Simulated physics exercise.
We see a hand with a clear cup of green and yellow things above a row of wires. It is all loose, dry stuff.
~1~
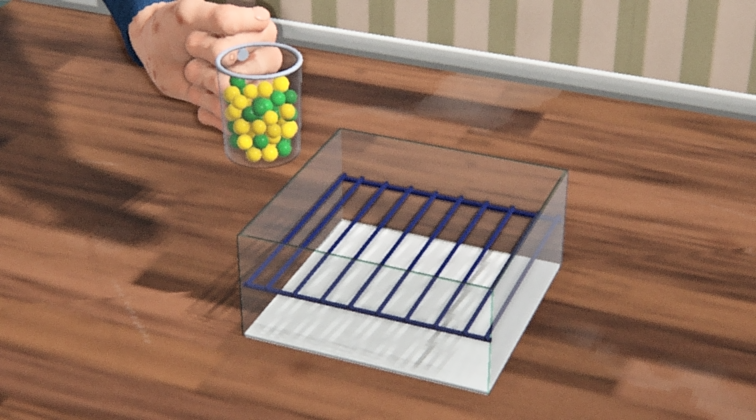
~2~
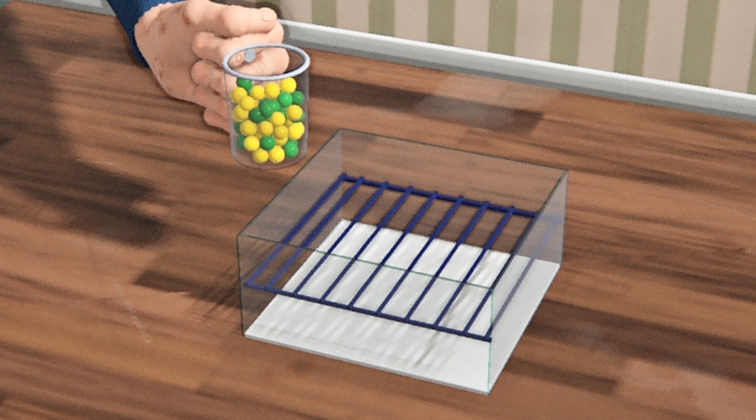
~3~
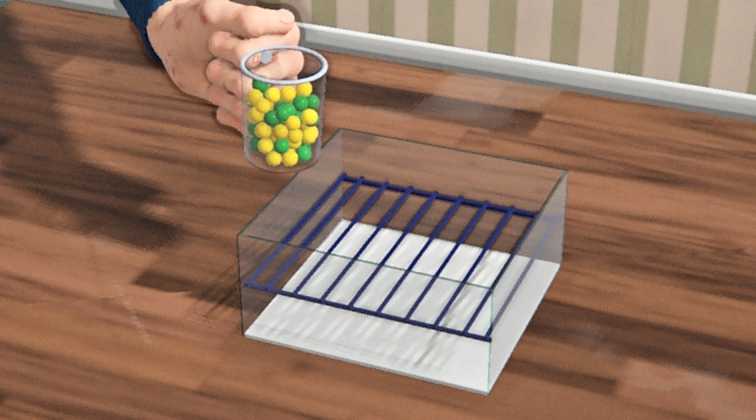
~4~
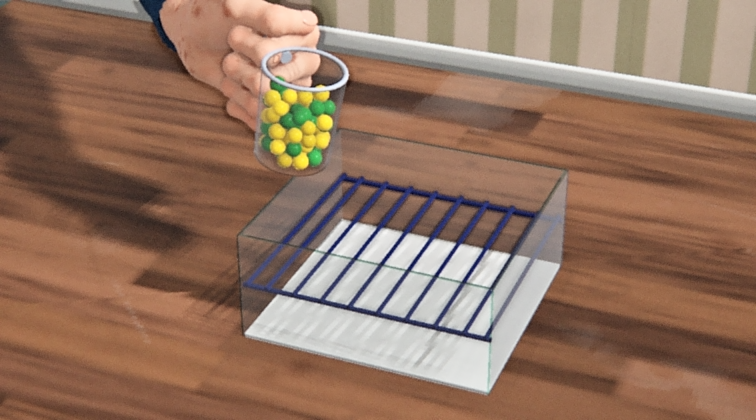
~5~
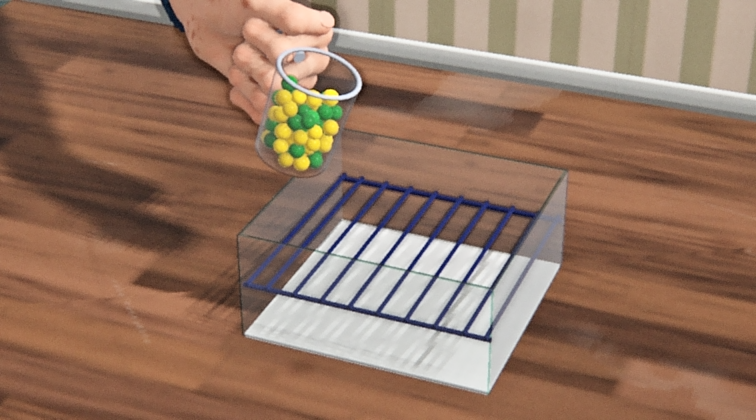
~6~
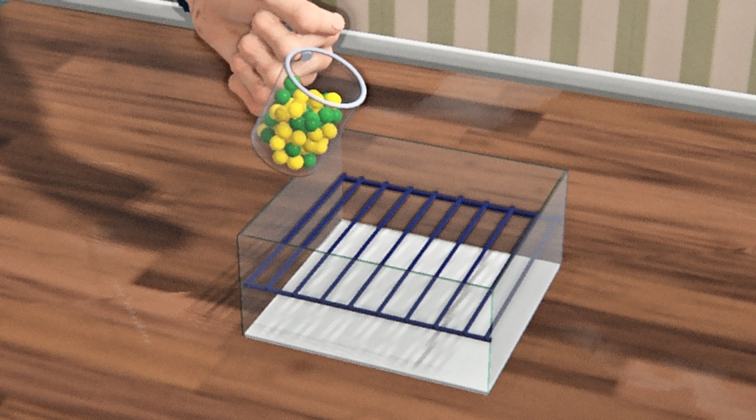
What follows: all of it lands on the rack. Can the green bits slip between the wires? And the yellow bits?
The green ones fall between the wires and the yellow ones fall between the wires.
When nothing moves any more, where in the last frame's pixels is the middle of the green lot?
Near (431, 311).
Then, 0.35 s after the last picture, green ones, all in the cup; yellow ones, all in the cup.
Then, 0.72 s after the last picture, green ones, nearly all in the cup, a small part on or over the wires; yellow ones, nearly all in the cup, a small part on or over the wires.
Then, 1.16 s after the last picture, green ones, about half on or over the wires, about half under the rack; yellow ones, about a third on or over the wires, about two thirds under the rack.
By the end, green ones, a stray few on the wires, nearly all under the rack; yellow ones, all under the rack.
